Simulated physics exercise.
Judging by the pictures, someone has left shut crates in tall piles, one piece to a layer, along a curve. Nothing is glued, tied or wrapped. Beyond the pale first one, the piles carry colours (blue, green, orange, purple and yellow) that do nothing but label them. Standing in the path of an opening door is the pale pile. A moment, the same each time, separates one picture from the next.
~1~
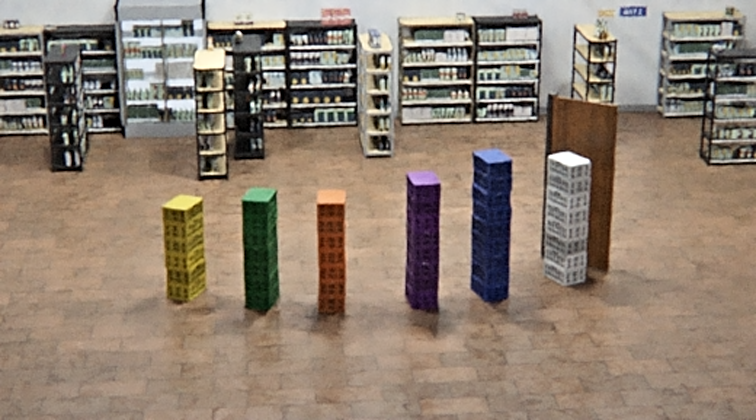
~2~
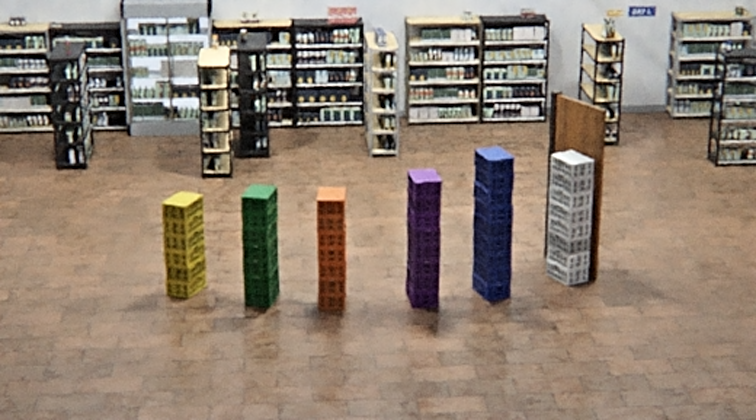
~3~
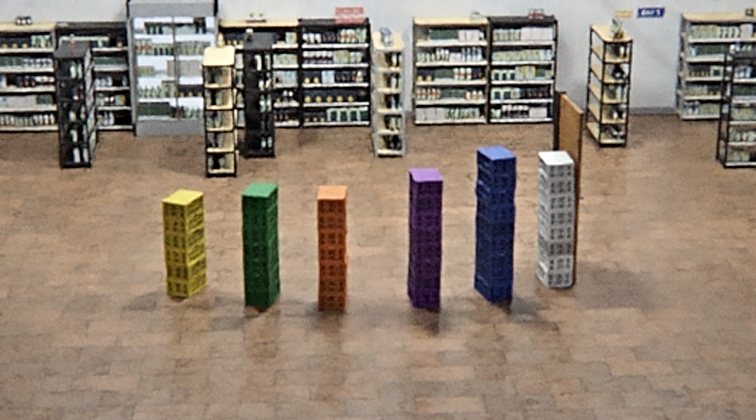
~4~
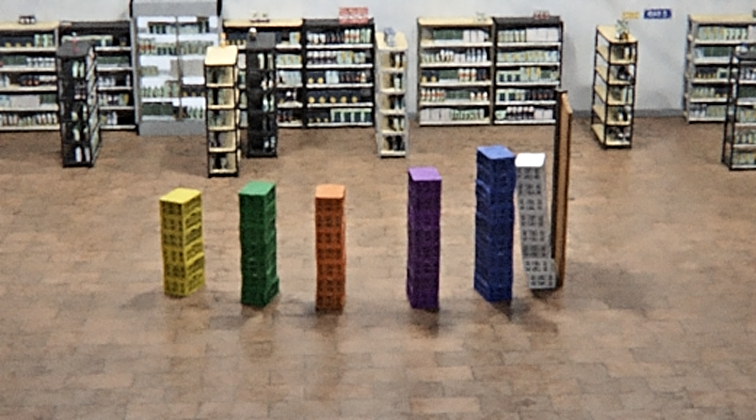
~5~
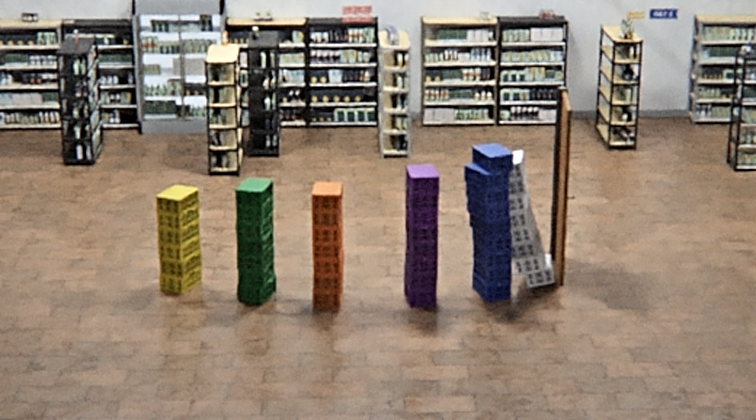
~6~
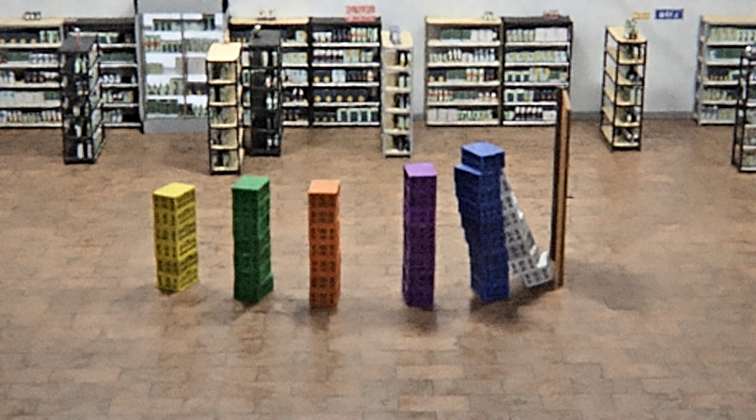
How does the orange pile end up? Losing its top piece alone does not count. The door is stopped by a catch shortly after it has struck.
Comes apart.
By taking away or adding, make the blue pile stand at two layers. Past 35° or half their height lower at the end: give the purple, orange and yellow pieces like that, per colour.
By colour, I'd count purple 0, orange 0, yellow 0.
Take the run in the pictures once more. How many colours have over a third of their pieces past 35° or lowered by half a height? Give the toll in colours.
The tally is 5.
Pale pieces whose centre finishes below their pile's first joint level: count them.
Counting the pale pieces gives 5.
Soon, 8 of the pale pile down; none of the 7 orange crates down (5 of 37 in all colours); top orange crate unmoved; top blue crate tipped well over, about its own height lower.
A while on, 8 of the pale pile down; 6 of the 7 orange crates down (21 of 37 in all colours); top orange crate tipped well over, some two heights lower; top purple crate on its side.
Finally, 8 of the pale pile down; 6 of the 7 orange crates down (31 of 37 in all colours); top orange crate on its side; top purple crate upside down. Seen by the last camera, middles, top orange crate near (188, 307), top purple crate near (288, 342).
